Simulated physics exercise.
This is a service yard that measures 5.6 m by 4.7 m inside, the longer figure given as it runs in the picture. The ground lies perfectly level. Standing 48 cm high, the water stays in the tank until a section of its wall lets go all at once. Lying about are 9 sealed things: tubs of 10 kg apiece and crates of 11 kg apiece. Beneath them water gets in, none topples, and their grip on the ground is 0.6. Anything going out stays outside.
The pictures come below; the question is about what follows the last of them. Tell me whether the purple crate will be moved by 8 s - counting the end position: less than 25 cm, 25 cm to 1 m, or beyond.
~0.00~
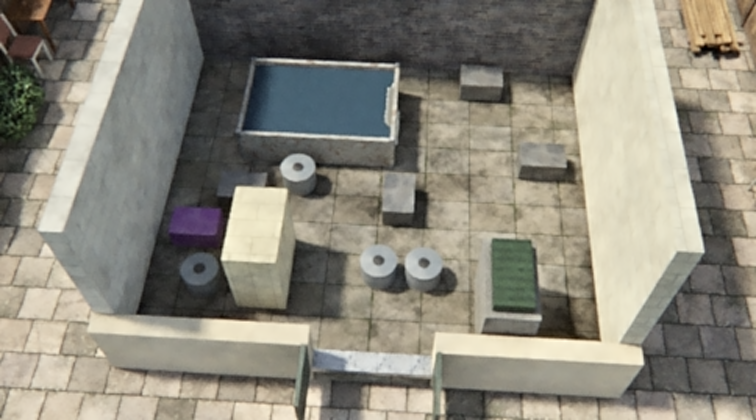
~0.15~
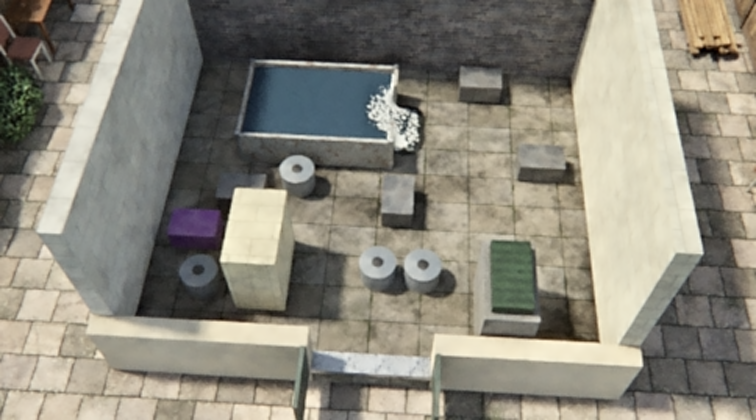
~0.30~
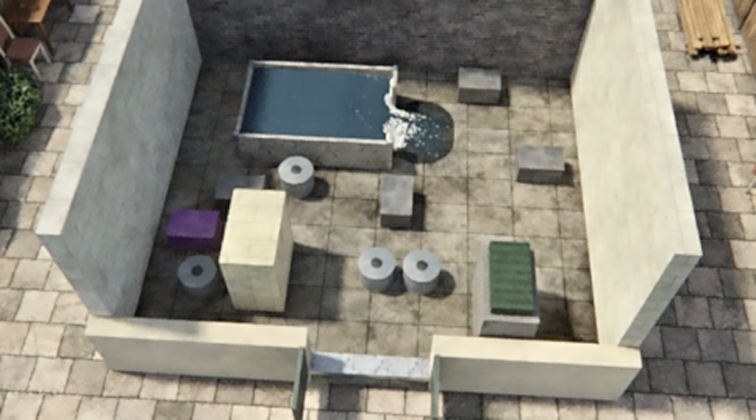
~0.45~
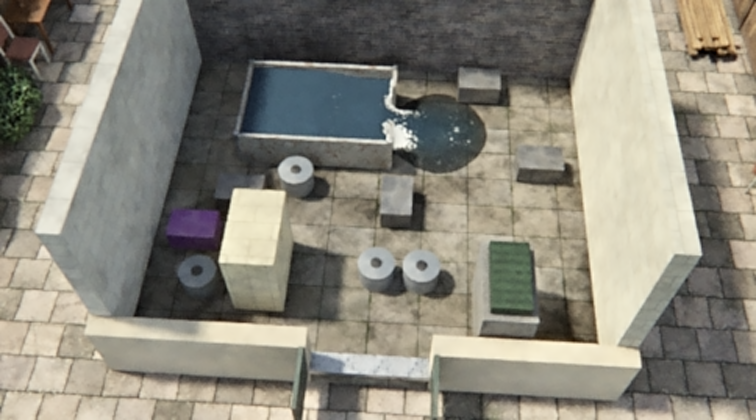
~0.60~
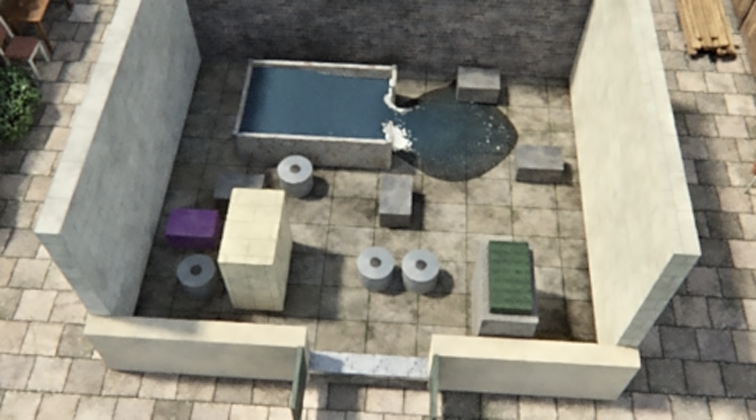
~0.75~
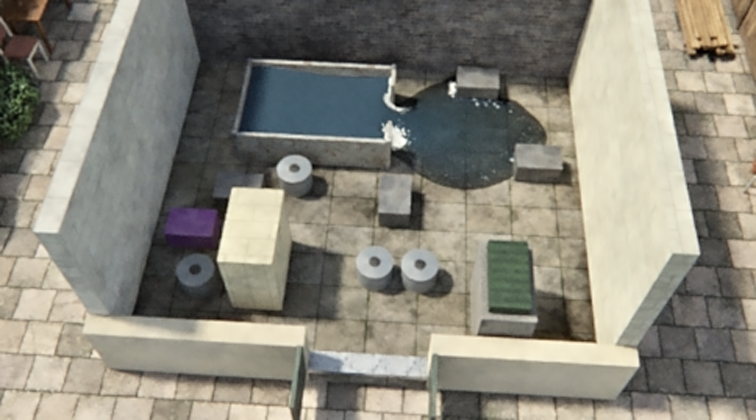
The purple crate remains almost where it was.
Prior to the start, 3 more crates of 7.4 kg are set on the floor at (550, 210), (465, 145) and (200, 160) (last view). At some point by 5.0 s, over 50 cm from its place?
Going through them in the order asked, they come out clear of the mark, clear of the mark and shy of the mark.
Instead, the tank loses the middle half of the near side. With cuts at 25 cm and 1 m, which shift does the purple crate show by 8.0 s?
Outcome for the purple crate: It edges some way.
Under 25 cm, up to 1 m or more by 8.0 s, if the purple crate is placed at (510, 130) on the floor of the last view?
It ends far away.
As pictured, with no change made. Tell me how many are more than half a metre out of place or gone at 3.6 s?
The number comes to 2.
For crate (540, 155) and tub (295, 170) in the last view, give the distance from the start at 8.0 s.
250 cm and 0 cm, respectively.
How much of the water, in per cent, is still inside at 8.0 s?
Still held: Near 98 %.
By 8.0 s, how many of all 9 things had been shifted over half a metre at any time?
2.
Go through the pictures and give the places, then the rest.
The purple crate at (195, 221), on the bottom; 2.6 m2 under water; 0 of 9 have shifted, in the first frame.
The purple crate at (194, 222) rests on the ground; 3.0 m2 under water; 0 of 9 have shifted, in the second frame.
The purple crate at (193, 223) rests on the ground; water covers 3.4 m2; 0 of 9 have shifted, in the third frame.
The purple crate at (193, 223) rests on the ground; water covers 4.1 m2; 0 of 9 have shifted, in the fourth frame.
The purple crate at (192, 222) rests on the ground; 4.7 m2 under water; 0 of 9 have shifted, in the fifth frame.
The purple crate at (191, 222), on the bottom; water covers 5.6 m2; 0 of 9 have shifted, in the sixth frame.
After 1.6 s the purple crate is near (191, 222), 0.0 m from its start, aground; 0 of 9 are out; 2 afloat.
After 3.6 s the purple crate is near (191, 222), 0.0 m from its start, aground; 0 of 9 are out; 1 afloat.
After 5.6 s the purple crate is near (191, 222), 0.0 m from its start, aground; 0 of 9 are out; 1 afloat.
After 8.0 s the purple crate is near (191, 222), 0.0 m from its start, aground; 0 of 9 are out; 1 afloat.
